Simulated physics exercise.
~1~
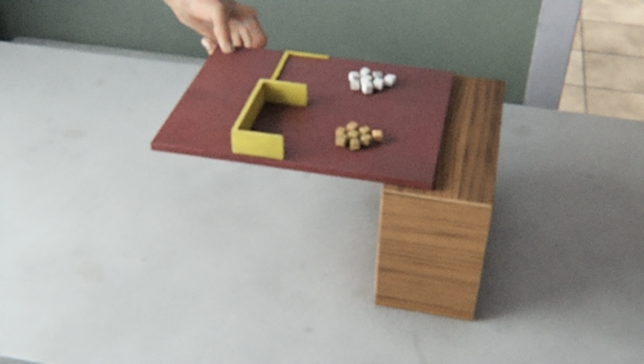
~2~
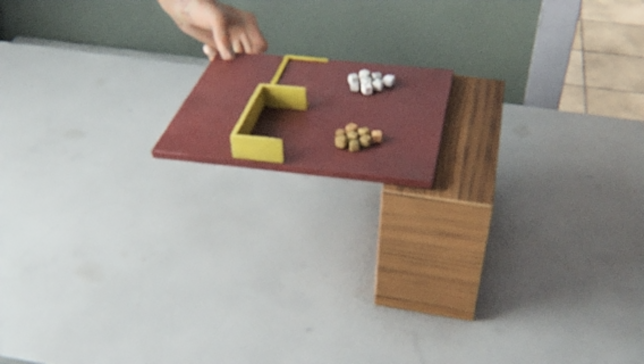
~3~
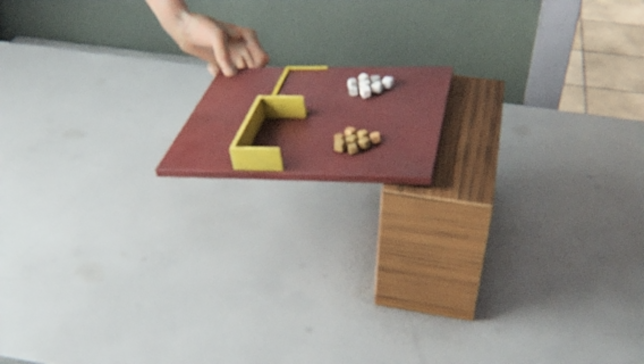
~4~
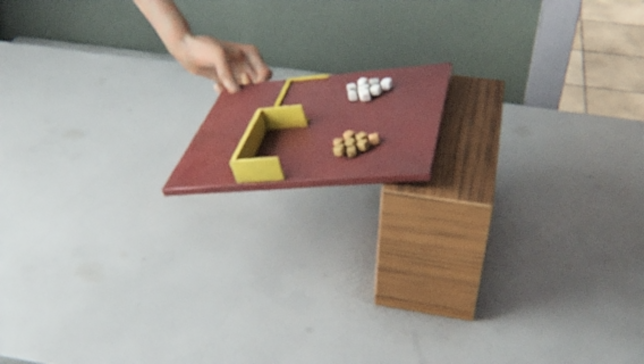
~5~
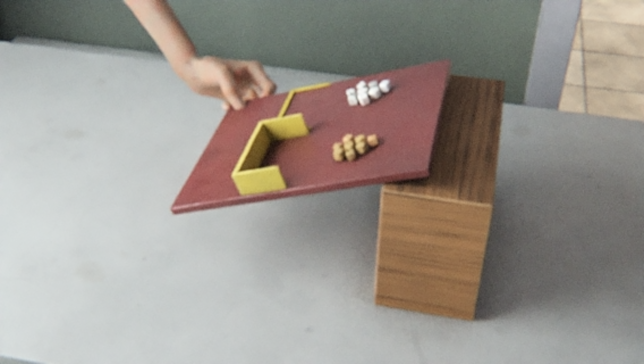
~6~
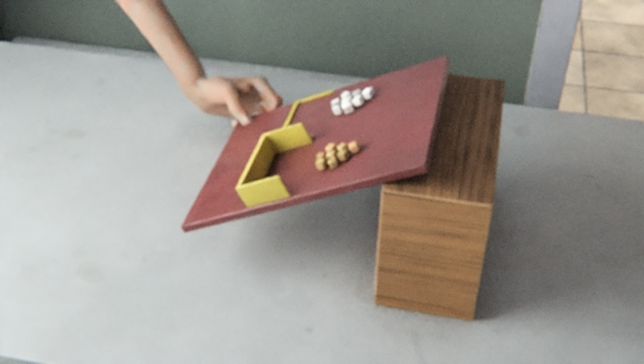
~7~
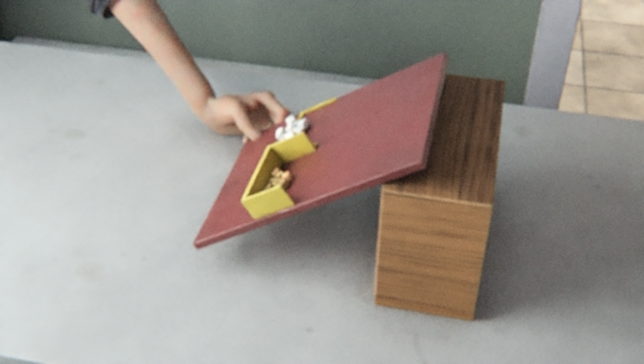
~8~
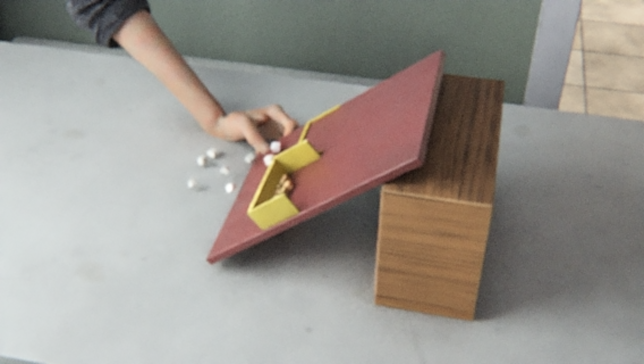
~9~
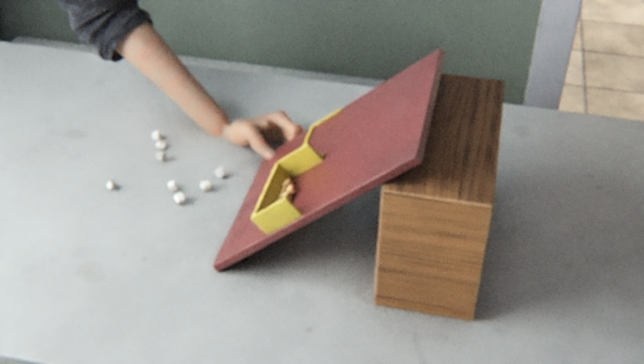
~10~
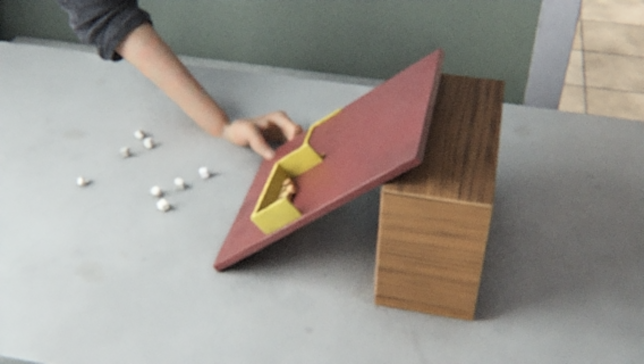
The footage shows a hand lowering the left end of a red board propped on a wooden block until it rests on the counter. Brown and white pieces slide down toward yellow barriers; the brown ones stay caught, while the white ones pass theirs and scatter across the counter.
